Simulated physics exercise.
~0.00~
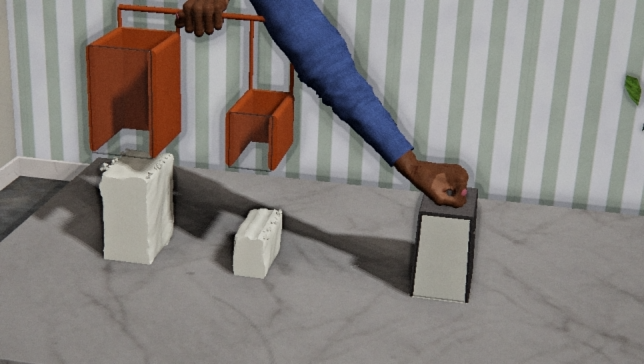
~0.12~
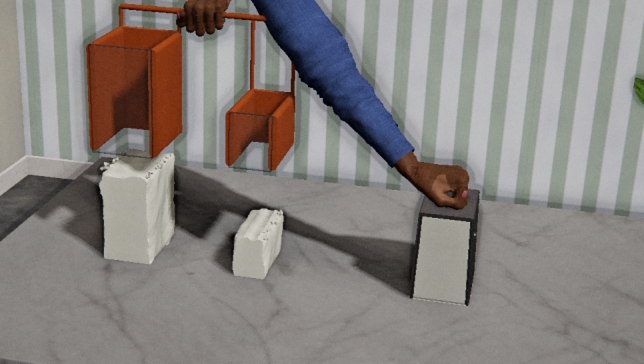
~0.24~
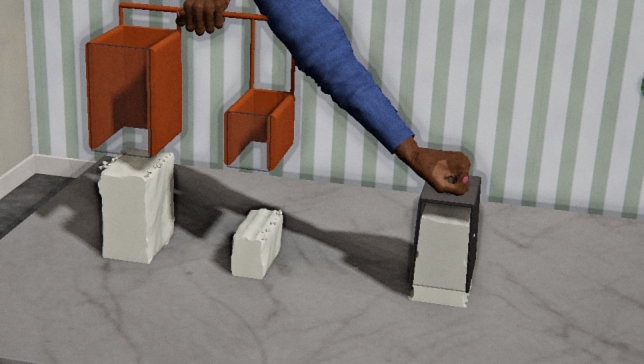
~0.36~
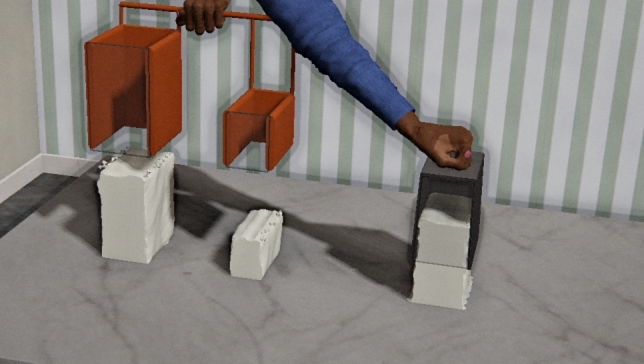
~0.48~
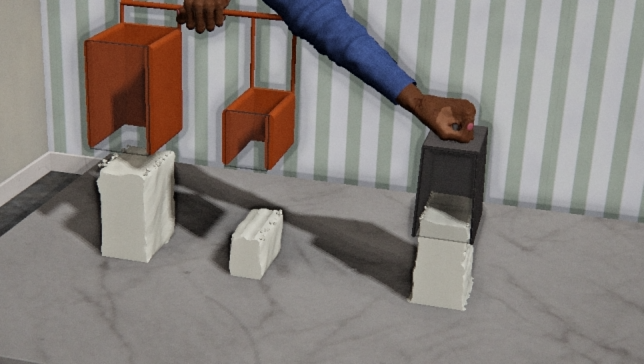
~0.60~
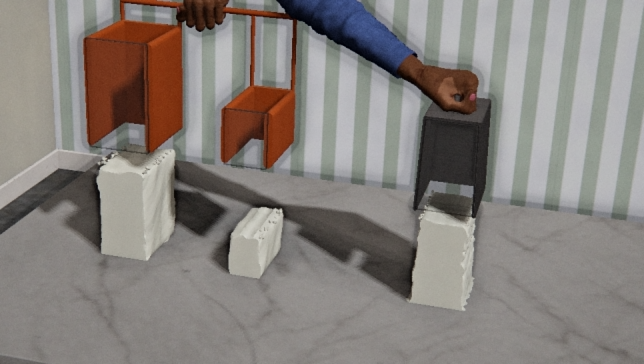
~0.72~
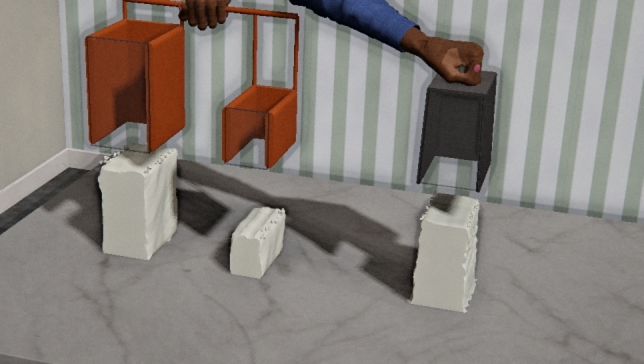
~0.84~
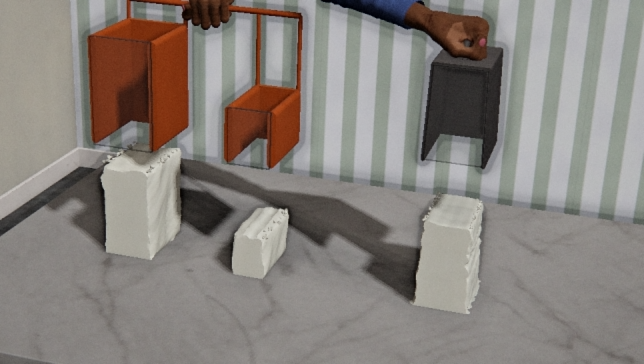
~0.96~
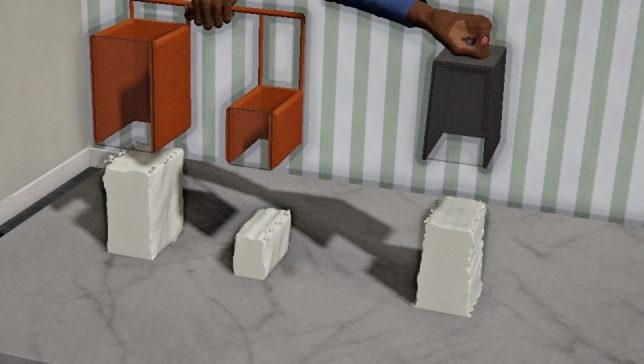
A hand lifting a dark tin straight up off a pale block, leaving it standing upright beside two others on grey marble.
